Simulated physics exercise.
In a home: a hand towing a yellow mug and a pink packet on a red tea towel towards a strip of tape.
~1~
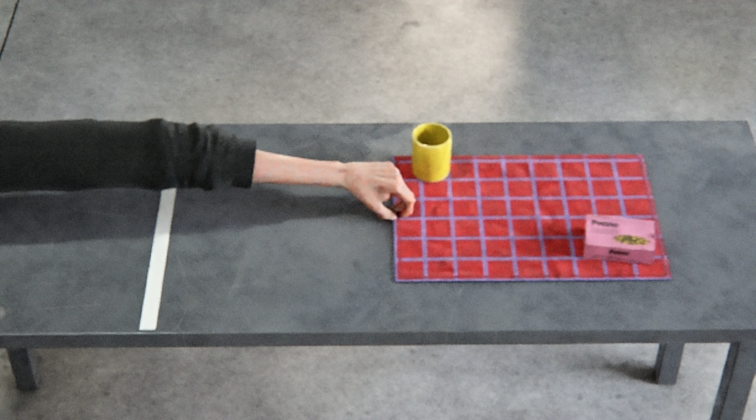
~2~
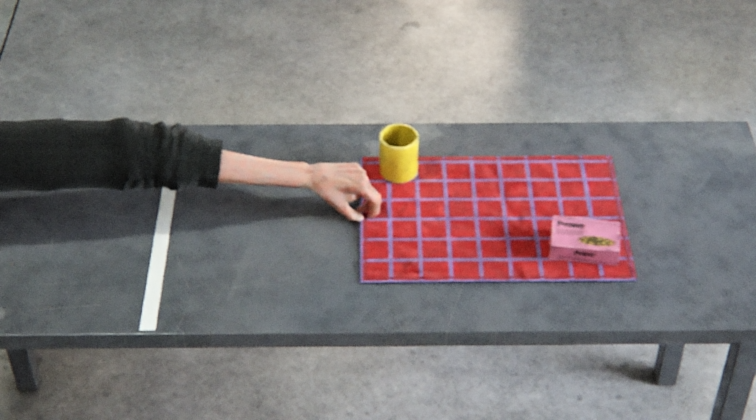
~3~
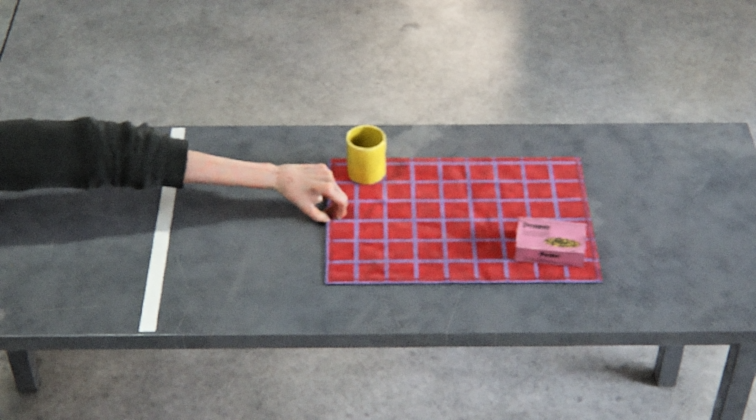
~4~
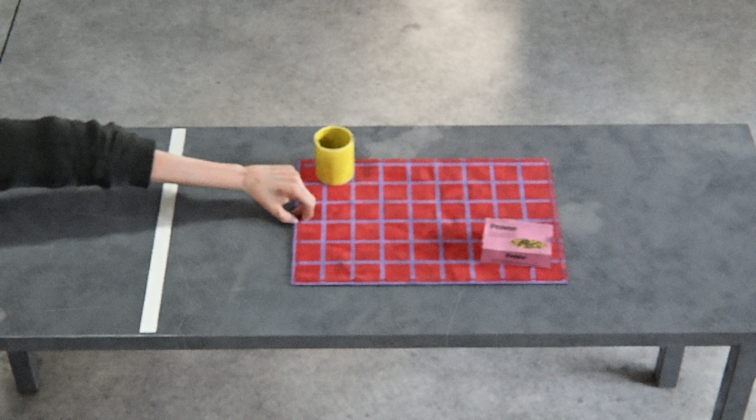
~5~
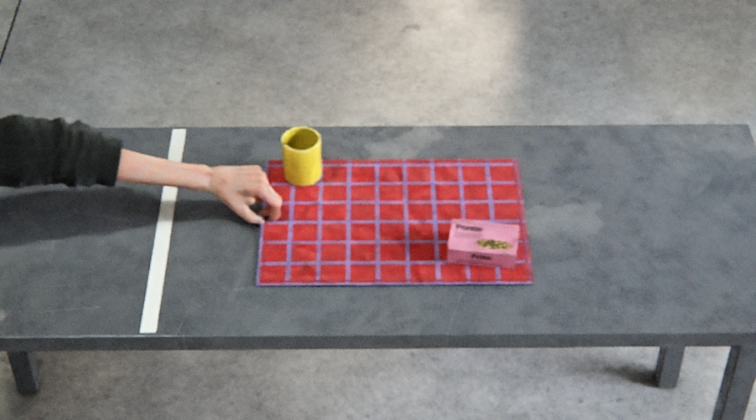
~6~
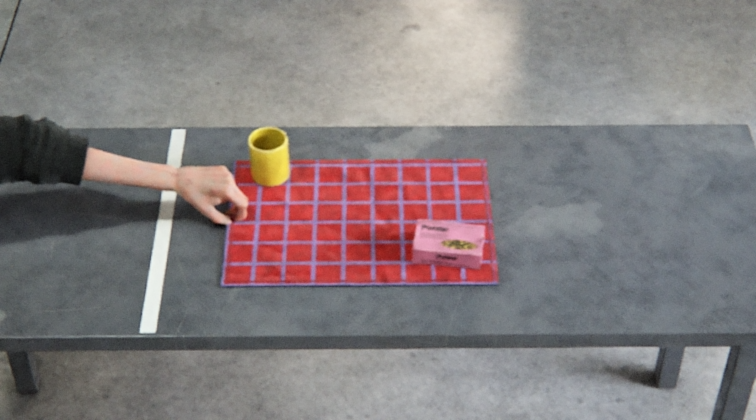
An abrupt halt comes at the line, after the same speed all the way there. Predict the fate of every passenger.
Prediction: The yellow mug leaves its ride; the pink packet keeps riding.
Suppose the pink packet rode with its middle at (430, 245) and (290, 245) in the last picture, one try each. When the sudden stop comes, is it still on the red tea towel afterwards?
In the first try the item rides out the stop, and in the second it goes over the edge.
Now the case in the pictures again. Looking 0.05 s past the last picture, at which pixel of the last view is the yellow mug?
At that time it is near pixel (237, 158).
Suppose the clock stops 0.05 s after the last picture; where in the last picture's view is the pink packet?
At that time it is roughly at (415, 244).
Then, 0.05 s later than the last view, hem short of the tape; yellow mug on the cloth near (237, 158); pink packet on the cloth near (415, 244).
Then, 0.16 s later than the last view, hem at the tape; yellow mug ahead of the hem near (170, 158); pink packet on the cloth near (344, 245).
Finally, hem at the tape; yellow mug ahead of the hem near (65, 161); pink packet on the cloth near (238, 246). The yellow mug shoots off the front and the pink packet remains aboard.
